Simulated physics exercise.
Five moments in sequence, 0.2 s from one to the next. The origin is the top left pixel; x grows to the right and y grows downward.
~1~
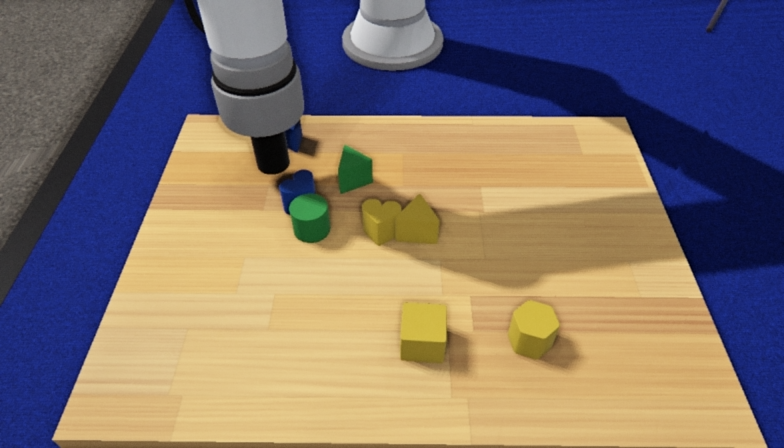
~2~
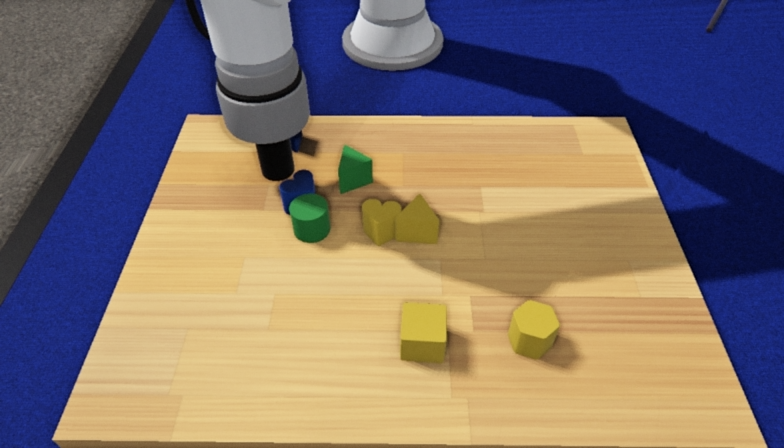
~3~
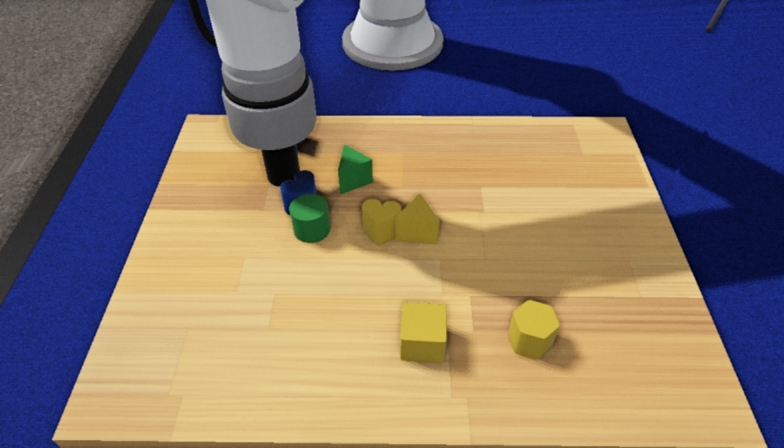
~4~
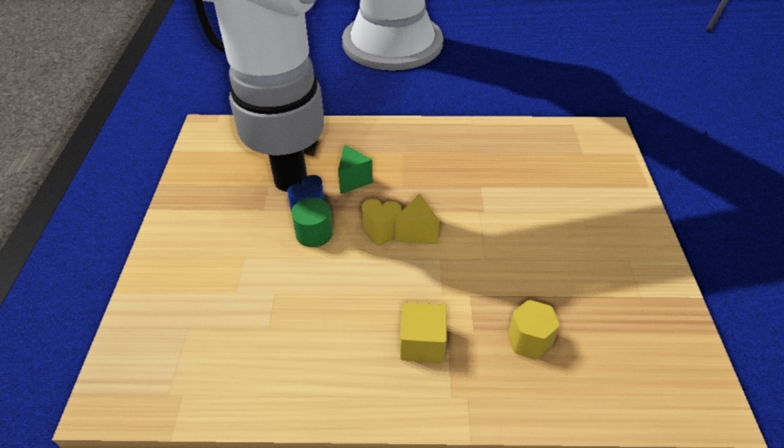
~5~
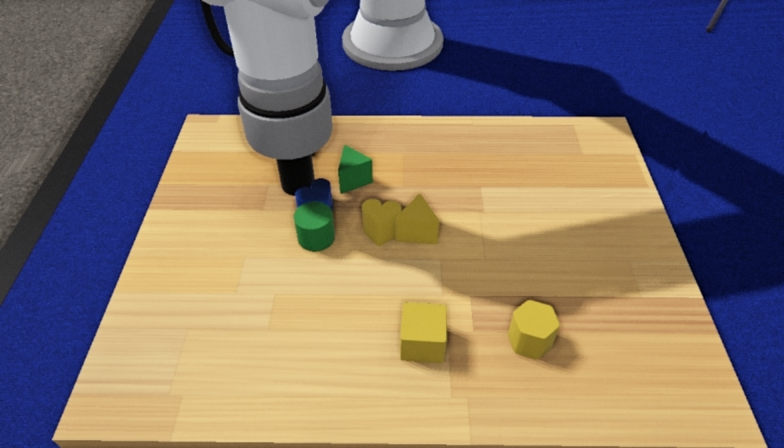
Robot arm with a black rod edging down and right, nudging a blue block and green cylinder slightly across a wooden board.
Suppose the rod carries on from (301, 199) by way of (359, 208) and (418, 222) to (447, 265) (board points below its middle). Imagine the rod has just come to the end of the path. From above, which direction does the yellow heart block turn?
From above, the yellow heart block will be seen to turn anti-clockwise.
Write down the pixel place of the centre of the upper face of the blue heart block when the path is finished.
The centre of its top face lies at (352, 207).
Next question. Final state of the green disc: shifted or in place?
Somewhere new.
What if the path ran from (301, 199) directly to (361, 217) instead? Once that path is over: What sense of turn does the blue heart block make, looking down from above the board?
Bird's-eye view: Clockwise.
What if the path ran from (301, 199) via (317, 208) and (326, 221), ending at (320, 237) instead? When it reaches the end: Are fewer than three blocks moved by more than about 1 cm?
Yes.
What follows on the original path. One third of the way, rod at (359, 195); green disc at (318, 220); blue heart block at (351, 207), turned 55° clockwise; green triangular block at (354, 157); yellow heart block at (388, 216), turned 15° anticlockwise; yellow triangular block at (424, 211), turned 15° anticlockwise.
Two thirds of the way, rod at (418, 208); green disc at (318, 220); blue heart block at (352, 207), turned 60° clockwise; green triangular block at (354, 157); yellow heart block at (388, 217), turned 20° anticlockwise; yellow triangular block at (434, 220), turned 25° clockwise.
At the end, rod at (449, 252); green disc at (318, 220); blue heart block at (352, 207), turned 60° clockwise; green triangular block at (354, 157); yellow heart block at (388, 217), turned 20° anticlockwise; yellow triangular block at (466, 266), turned 30° clockwise.
